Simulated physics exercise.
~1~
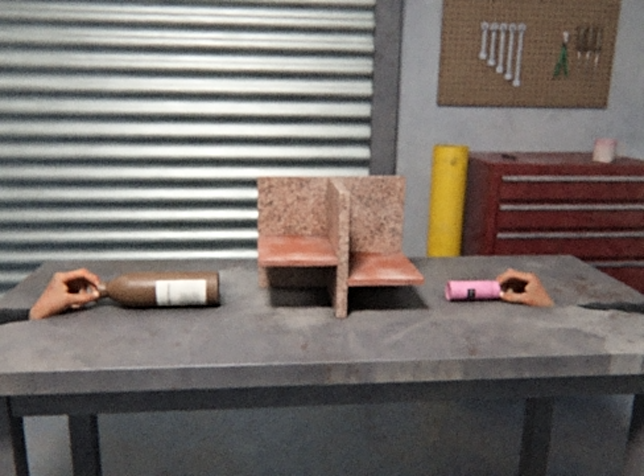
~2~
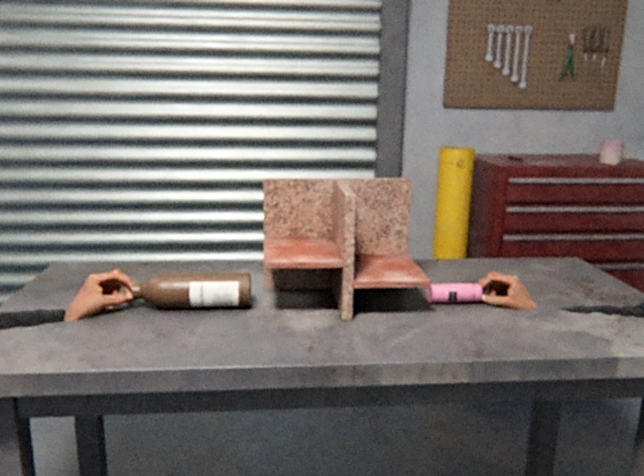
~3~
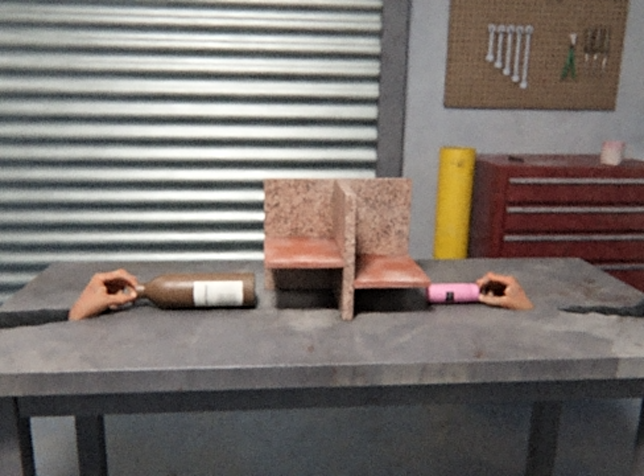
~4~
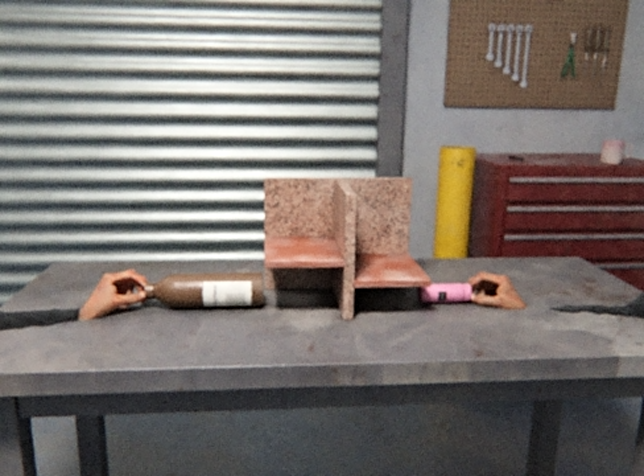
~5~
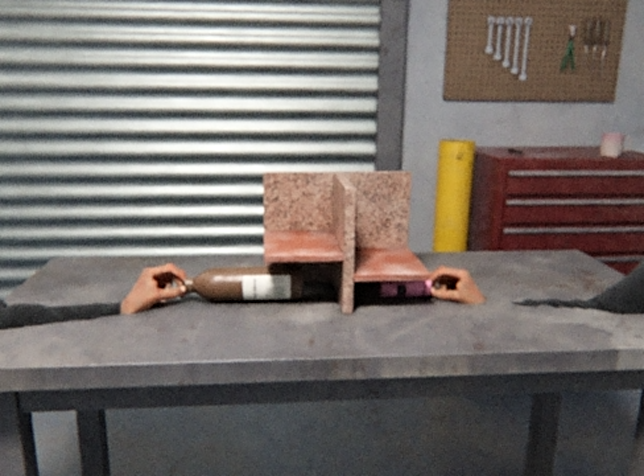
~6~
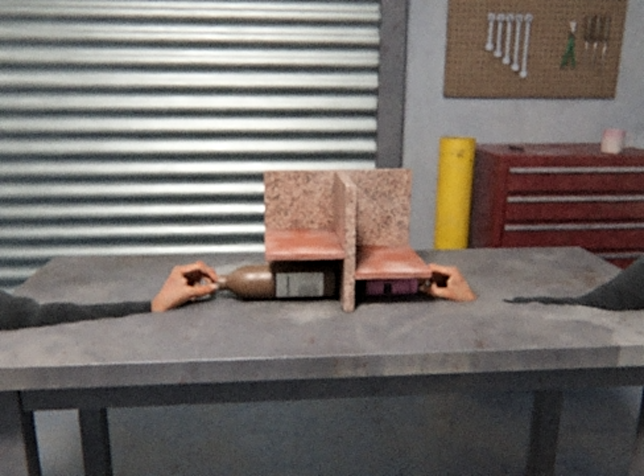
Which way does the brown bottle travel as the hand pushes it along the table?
The brown bottle moves to the right, sliding on its side toward the shelf and in under it.
